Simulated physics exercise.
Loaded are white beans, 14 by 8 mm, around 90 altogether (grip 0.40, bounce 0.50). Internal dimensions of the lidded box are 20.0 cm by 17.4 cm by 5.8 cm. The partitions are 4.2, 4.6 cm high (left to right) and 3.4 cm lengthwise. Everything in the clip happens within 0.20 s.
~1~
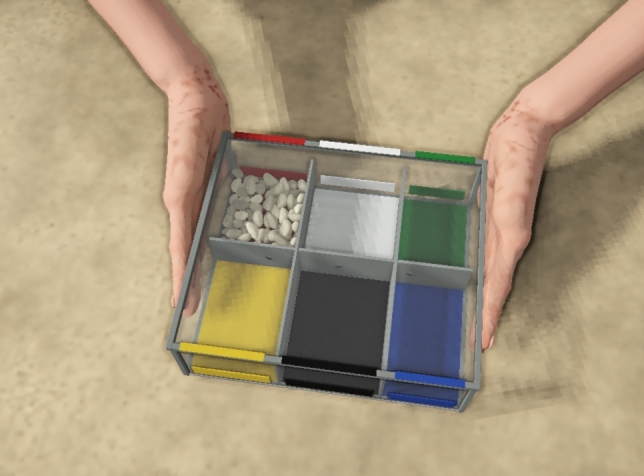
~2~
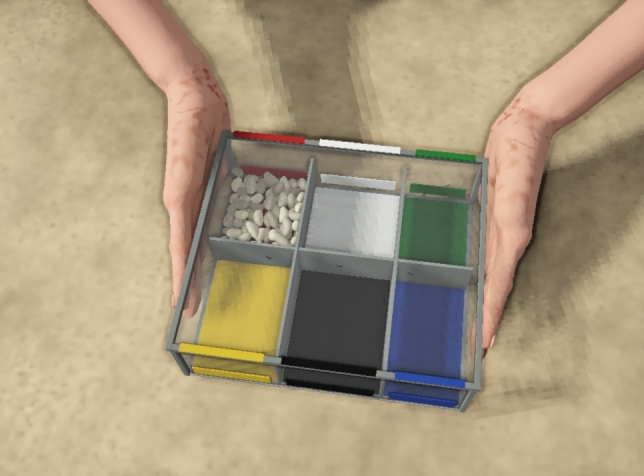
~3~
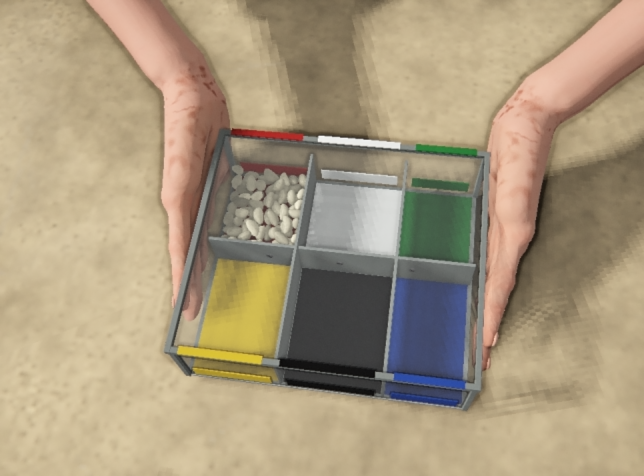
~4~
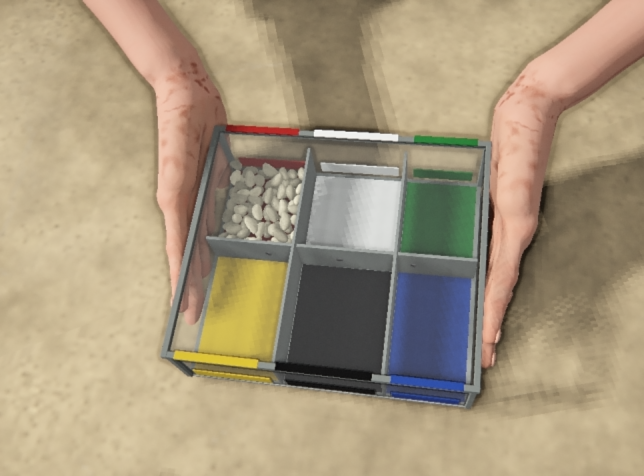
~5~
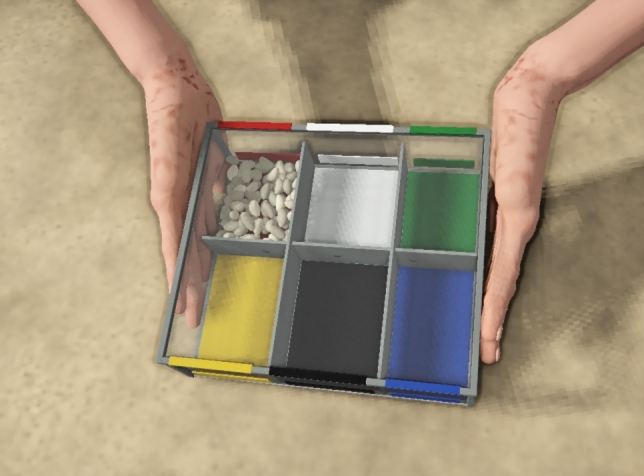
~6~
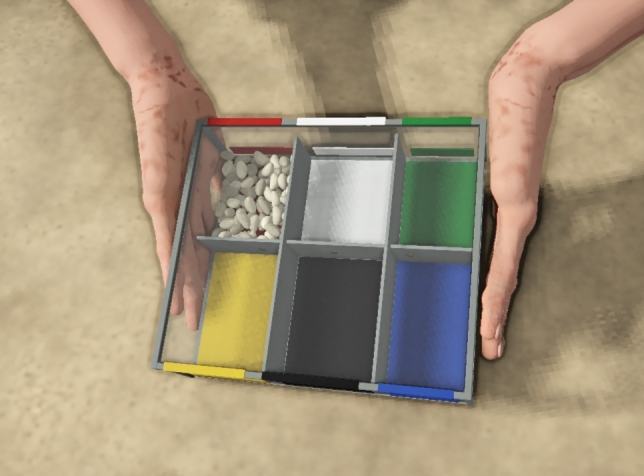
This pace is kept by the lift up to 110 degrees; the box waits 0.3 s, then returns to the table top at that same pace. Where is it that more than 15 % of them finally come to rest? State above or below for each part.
Red compartment: Passes the mark. Blue compartment: Misses the mark. Green compartment: Misses the mark. Yellow compartment: Passes the mark. White compartment: Misses the mark. Black compartment: Misses the mark.
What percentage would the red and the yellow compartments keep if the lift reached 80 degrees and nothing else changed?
Then red would hold 65 percent and yellow 35 percent.
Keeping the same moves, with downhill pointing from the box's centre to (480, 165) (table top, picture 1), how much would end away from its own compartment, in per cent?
Roughly 15 percent of them.
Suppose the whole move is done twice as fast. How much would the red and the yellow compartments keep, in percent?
I'd say red 60 percent, yellow 40 percent.
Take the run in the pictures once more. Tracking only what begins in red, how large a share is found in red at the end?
Fraction kept: Approx. 30 %.
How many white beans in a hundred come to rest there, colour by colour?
Per cent by compartment - red 30, blue 0, green 0, yellow 70, white 0, black 0.
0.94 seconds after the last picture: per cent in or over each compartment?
Red 45, blue 0, green 0, yellow 55, white 0, black 0.
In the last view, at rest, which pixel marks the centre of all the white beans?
(235, 319).
Then, 0.94 s after the last picture, tilt 110 degrees; red 45 %, yellow 55 %.
Then, 1.57 s after the last picture, tilt 59 degrees; red 30 %, yellow 70 %.
Then, 2.25 s after the last picture, tilt 0 degrees; red 30 %, yellow 70 %.
In the end, red 30 %, blue 0 %, green 0 %, yellow 70 %, white 0 %, black 0 %.
